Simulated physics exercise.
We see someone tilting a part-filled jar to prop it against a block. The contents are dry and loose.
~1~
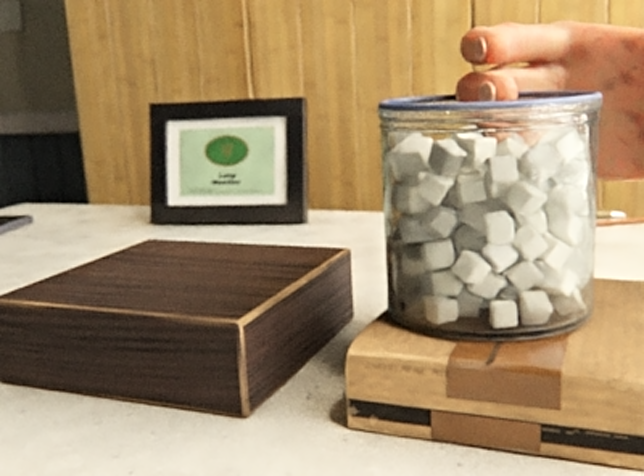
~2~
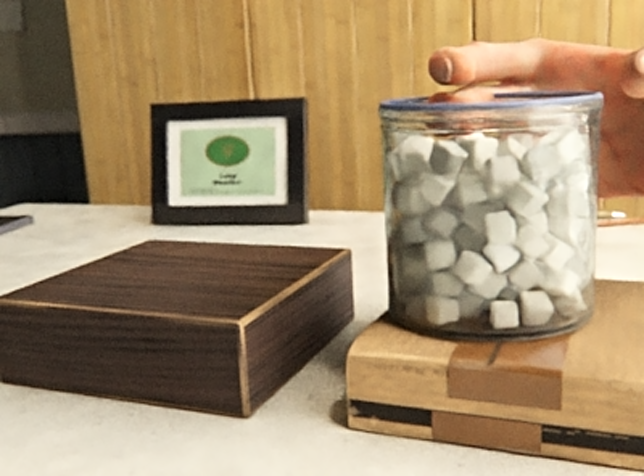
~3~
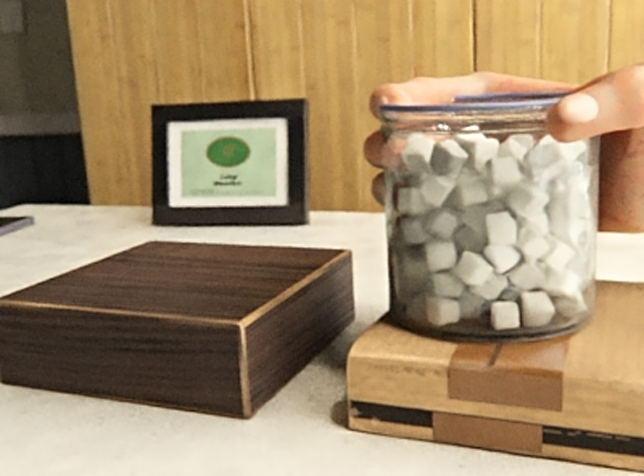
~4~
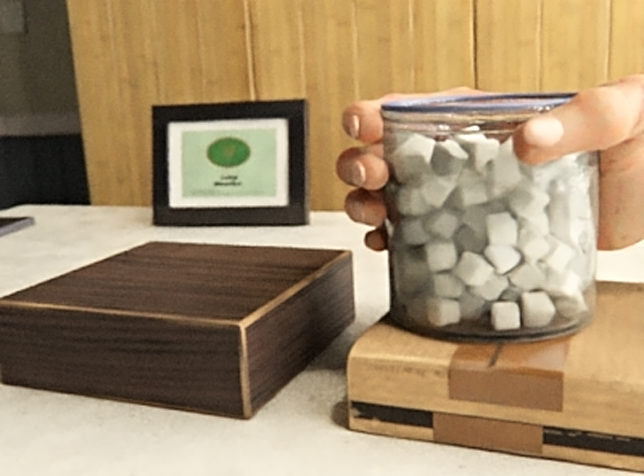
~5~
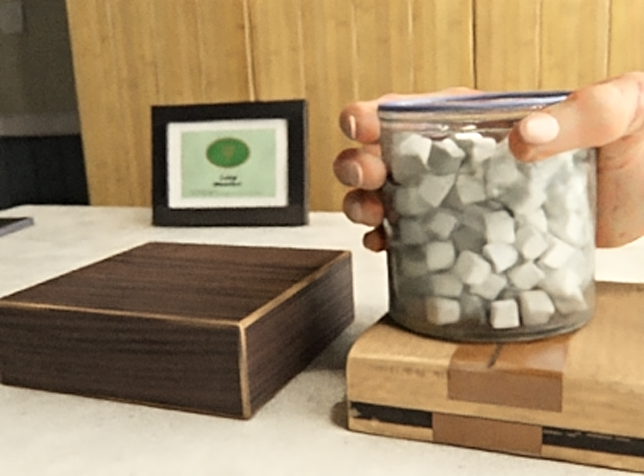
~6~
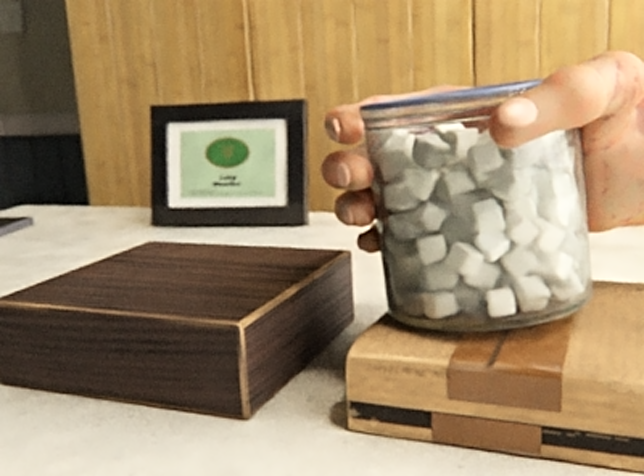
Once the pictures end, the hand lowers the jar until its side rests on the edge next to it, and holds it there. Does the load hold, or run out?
The load runs out, at least in part.
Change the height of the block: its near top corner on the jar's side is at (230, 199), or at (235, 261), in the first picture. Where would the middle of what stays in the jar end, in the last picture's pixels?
Around (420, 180) in the first try, (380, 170) in the second.
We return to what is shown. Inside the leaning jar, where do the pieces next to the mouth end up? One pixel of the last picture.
At about (231, 228).
Then, 0.31 s later than the last frame, the jar leans 26°; everything is still inside.
Then, 0.71 s later than the last frame, the jar leans 52°; everything is still inside.
Then, 1.13 s later than the last frame, the jar leans 77°; everything is still inside.
When it is over, the jar rests on the block at 78°; a small part of the sugar cubes out of it.
